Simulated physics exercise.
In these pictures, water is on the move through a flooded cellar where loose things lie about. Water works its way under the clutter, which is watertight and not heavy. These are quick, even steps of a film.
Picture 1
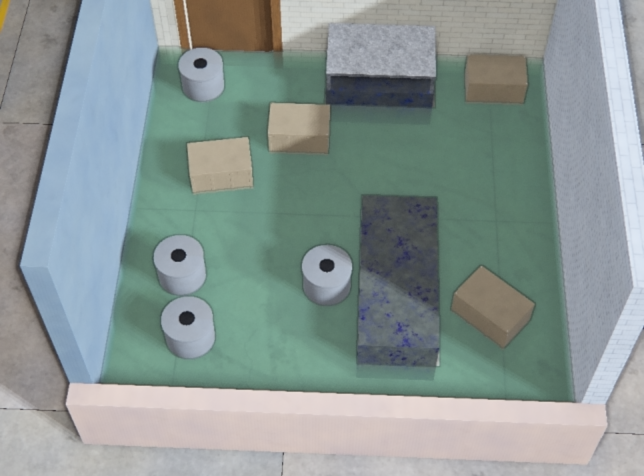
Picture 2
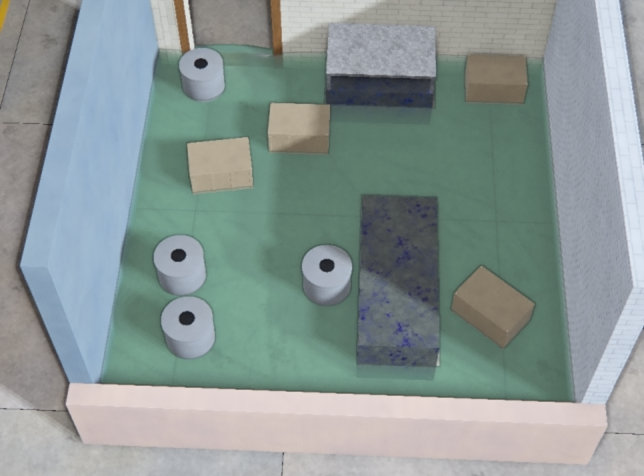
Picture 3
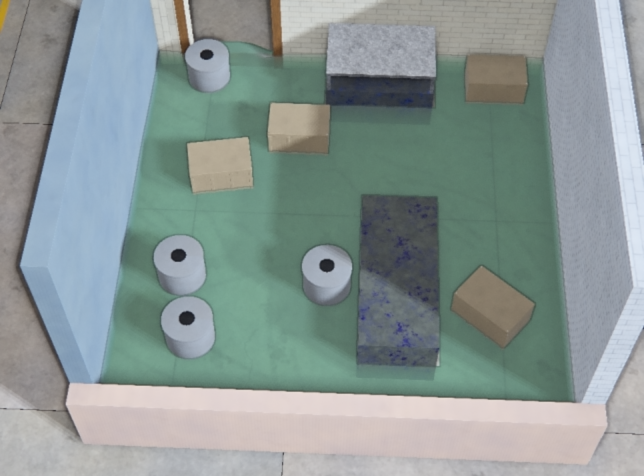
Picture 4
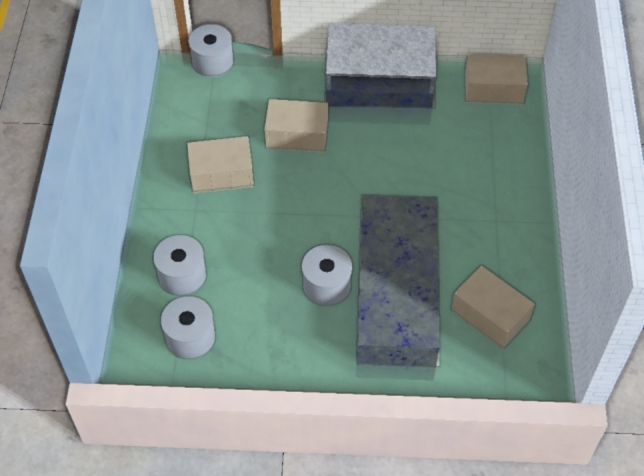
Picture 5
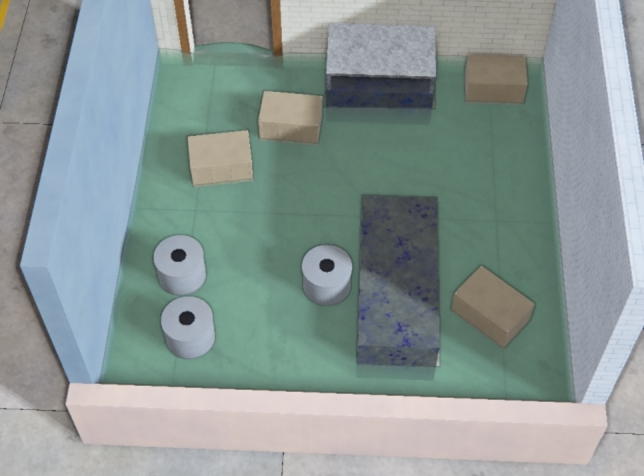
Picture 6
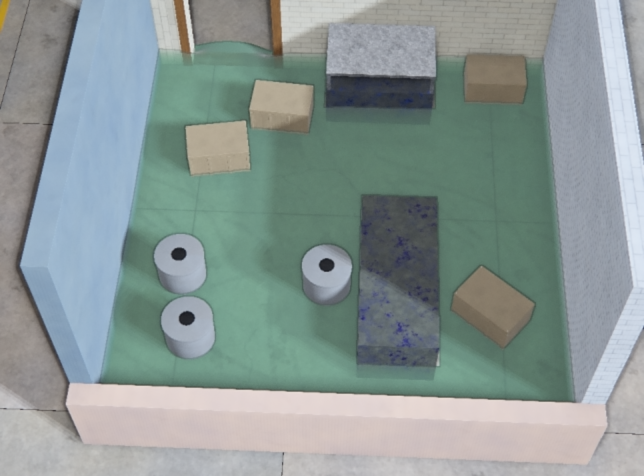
A walled room flooded with green water, blue wall at left and low pink wall in front, is seen from high above by a still camera. Two speckled grey-blue blocks stand among four tan and brown boxes and four grey cylinders with dark centres. The brown door vanishes from the back opening, the nearest cylinder drifts out through it, and two tan boxes drift slowly toward the gap.
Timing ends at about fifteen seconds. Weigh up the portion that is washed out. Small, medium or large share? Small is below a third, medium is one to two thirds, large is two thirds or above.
A medium share.
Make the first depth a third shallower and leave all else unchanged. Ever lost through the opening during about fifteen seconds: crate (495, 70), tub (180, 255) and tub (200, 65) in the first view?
In turn: Remains, remains, swept away.
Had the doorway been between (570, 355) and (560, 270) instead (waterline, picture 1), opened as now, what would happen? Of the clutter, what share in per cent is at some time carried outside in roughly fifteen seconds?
About 10 percent.
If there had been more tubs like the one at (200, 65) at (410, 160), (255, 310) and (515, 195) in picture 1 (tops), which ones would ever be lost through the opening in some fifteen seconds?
In order: Leaves the room, never leaves, never leaves.
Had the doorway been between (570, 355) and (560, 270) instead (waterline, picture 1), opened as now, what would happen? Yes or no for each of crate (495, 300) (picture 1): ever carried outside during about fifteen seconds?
My judgement: Flushed away.
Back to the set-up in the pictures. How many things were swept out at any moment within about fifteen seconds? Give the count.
That adds up to 3.
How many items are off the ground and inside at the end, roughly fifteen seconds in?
Number: 5.
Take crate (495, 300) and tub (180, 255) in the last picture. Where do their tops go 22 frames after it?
Expect the tops close to (482, 270) and (173, 138).
A moment on, 1 of 8 are out; 7 afloat.
Next, 3 of 8 are out; 5 afloat.
Later, 3 of 8 are out; 5 afloat.
In the end, 3 of 8 are out; 5 afloat.
